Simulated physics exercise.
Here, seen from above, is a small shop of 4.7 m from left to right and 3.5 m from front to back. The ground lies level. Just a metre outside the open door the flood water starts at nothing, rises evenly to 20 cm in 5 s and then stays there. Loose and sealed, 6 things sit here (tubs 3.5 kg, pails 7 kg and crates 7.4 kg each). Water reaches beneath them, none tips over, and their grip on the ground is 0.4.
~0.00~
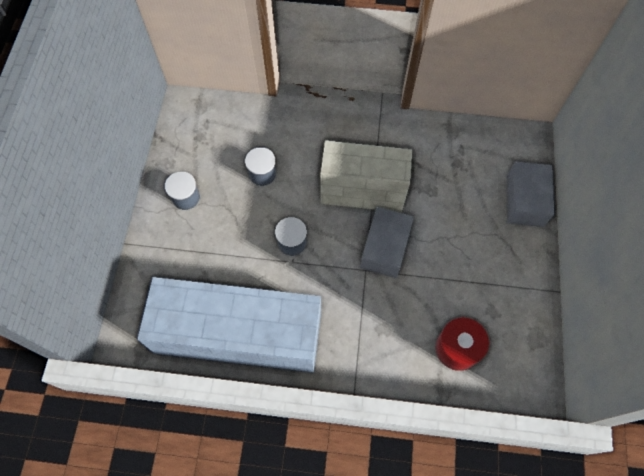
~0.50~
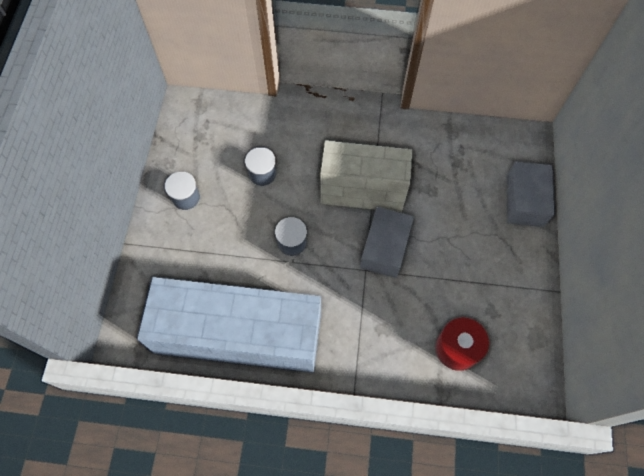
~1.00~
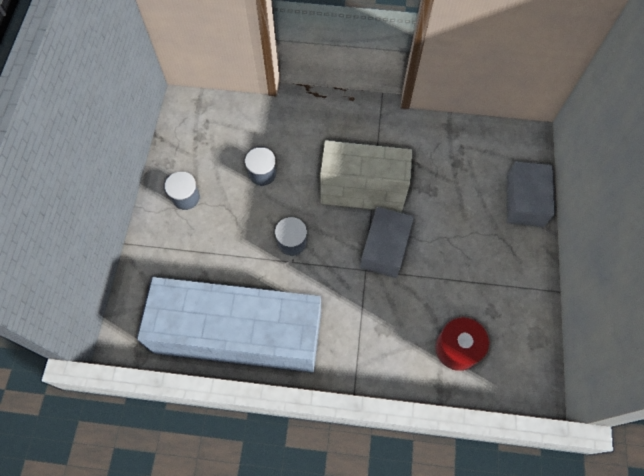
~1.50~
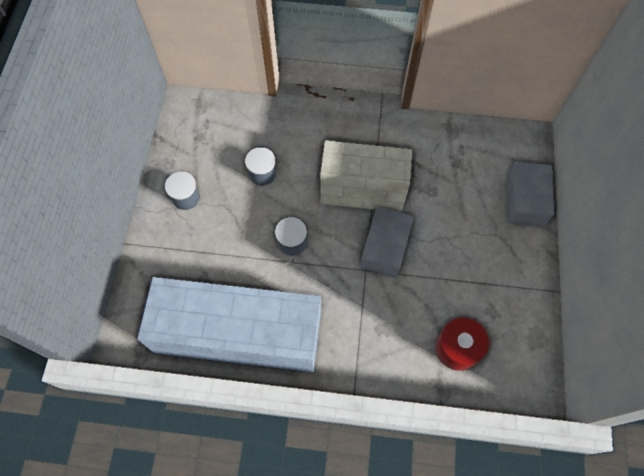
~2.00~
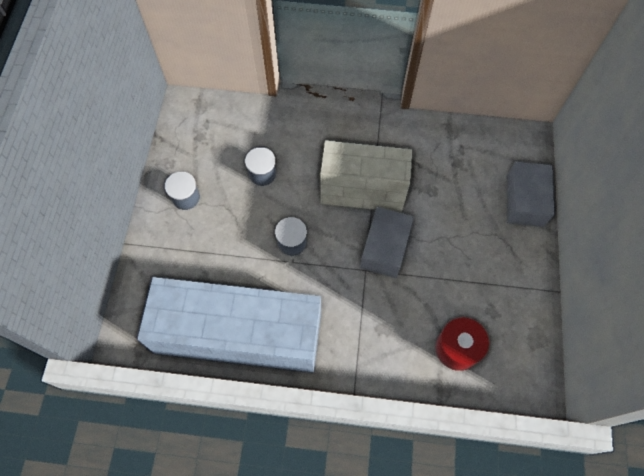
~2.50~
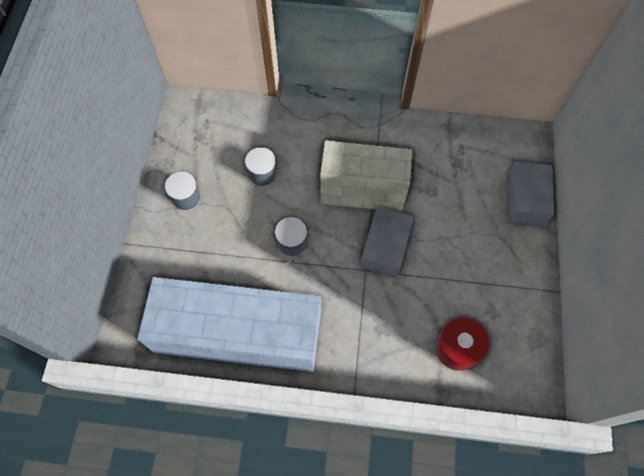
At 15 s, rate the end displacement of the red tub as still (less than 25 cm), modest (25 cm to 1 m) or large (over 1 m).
Large.
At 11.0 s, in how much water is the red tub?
The depth there is around 7 cm.
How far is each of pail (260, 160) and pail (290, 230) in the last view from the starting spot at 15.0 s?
The first is 250 cm from its start, the second 40 cm.
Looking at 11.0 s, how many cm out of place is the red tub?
Around 20 cm from the start by that time.
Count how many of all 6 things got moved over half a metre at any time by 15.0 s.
That makes 6.
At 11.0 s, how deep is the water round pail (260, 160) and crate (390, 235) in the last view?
Some 11 cm at the first, some 7 cm at the second.
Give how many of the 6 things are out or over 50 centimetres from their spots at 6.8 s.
I get 1.
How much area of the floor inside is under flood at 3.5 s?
Close to 1.5 m2, I'd say.
After 3.5 s the red tub is near (465, 341), 0.0 m from its start, aground; 0 afloat.
After 6.8 s the red tub is near (465, 341), 0.0 m from its start, aground; 0 afloat.
After 11.0 s the red tub is near (441, 342), 0.2 m from its start, afloat; 5 afloat.
After 15.0 s the red tub is near (522, 179), 1.8 m from its start, afloat; 6 afloat.
